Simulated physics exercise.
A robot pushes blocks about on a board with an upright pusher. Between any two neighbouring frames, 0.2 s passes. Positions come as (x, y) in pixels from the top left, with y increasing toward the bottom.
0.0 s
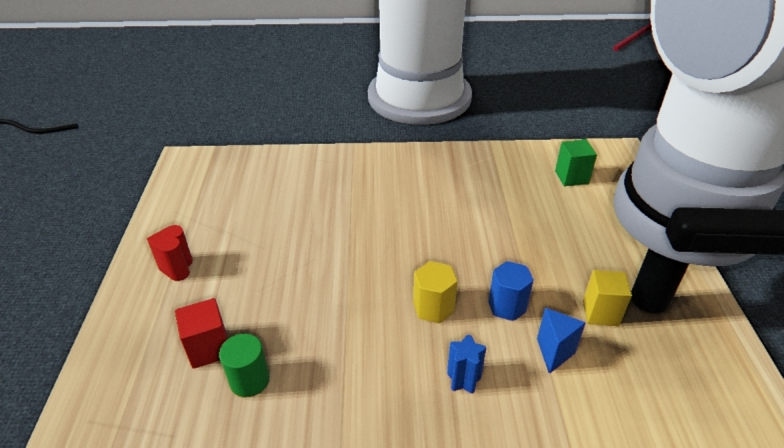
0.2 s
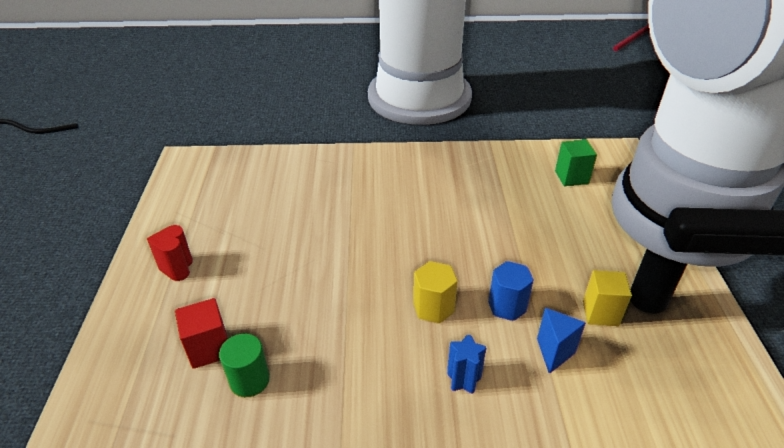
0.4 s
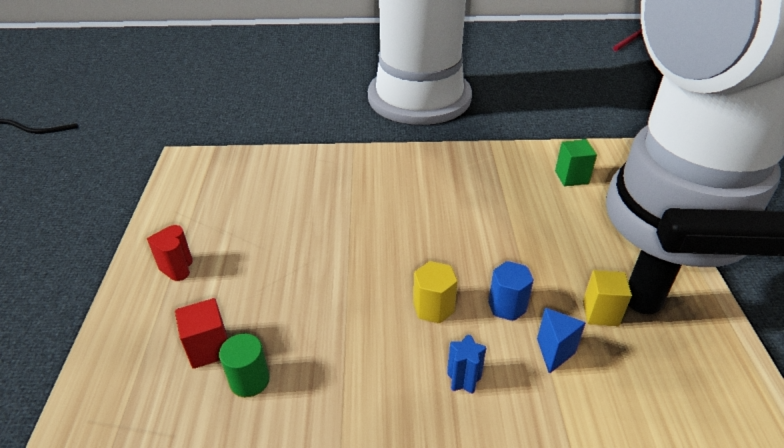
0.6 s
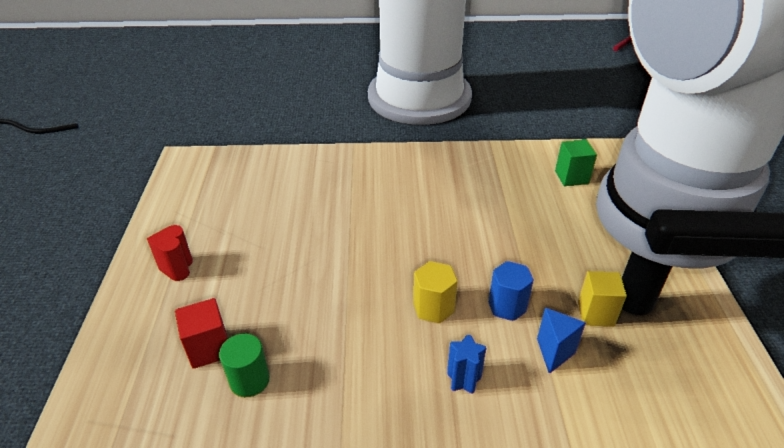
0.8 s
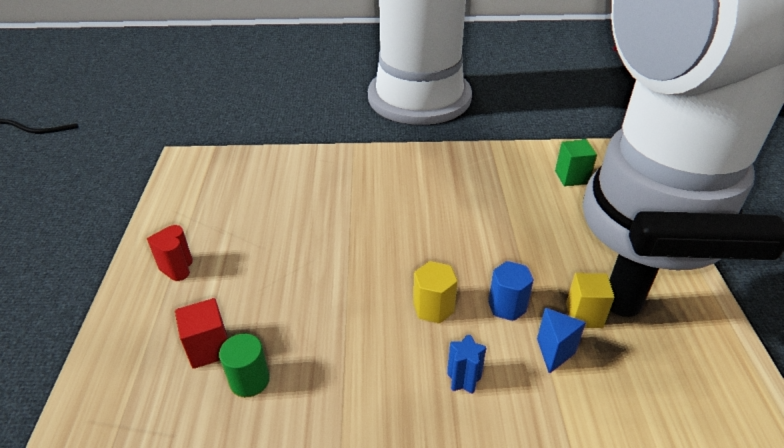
A robot arm moves left and nudges the yellow block slightly across the wooden board.
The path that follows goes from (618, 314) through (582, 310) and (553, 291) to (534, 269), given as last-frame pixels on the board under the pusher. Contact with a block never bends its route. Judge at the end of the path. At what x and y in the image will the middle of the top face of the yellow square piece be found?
Its top middle will sit at (546, 285).
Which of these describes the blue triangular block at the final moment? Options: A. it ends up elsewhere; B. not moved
Correct choice: B.
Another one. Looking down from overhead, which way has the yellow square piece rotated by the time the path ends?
From the top, the block rotates counterclockwise.
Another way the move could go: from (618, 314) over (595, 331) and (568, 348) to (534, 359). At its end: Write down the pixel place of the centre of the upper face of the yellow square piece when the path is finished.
I'd place it at (553, 290), taking the centre of its top.
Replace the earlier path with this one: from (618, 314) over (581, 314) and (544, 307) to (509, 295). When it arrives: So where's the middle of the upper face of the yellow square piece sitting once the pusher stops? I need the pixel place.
The top centre is at (511, 291).
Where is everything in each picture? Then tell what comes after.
Tip of the pusher at (649, 300), middles of tops, blue hexagonal block at (514, 275), blue triangular block at (563, 324), yellow square piece at (612, 282), in the first frame.
Pusher at (648, 300), nothing pushed, in the second frame.
Pusher at (643, 301), nothing pushed, in the third frame.
Pusher at (634, 302), yellow square piece at (607, 283), in the fourth frame.
Pusher at (622, 303), blue hexagonal block at (514, 275), blue triangular block at (563, 324), yellow square piece at (595, 284), in the fifth frame.
On the path given first. Halfway along, pusher at (568, 291); blue hexagonal block at (505, 275), turned 15° clockwise; yellow square piece at (546, 285), turned 45° anticlockwise.
At the end, pusher at (536, 258); blue hexagonal block at (504, 275), turned 15° clockwise; blue triangular block unmoved; yellow square piece at (546, 285), turned 45° anticlockwise.
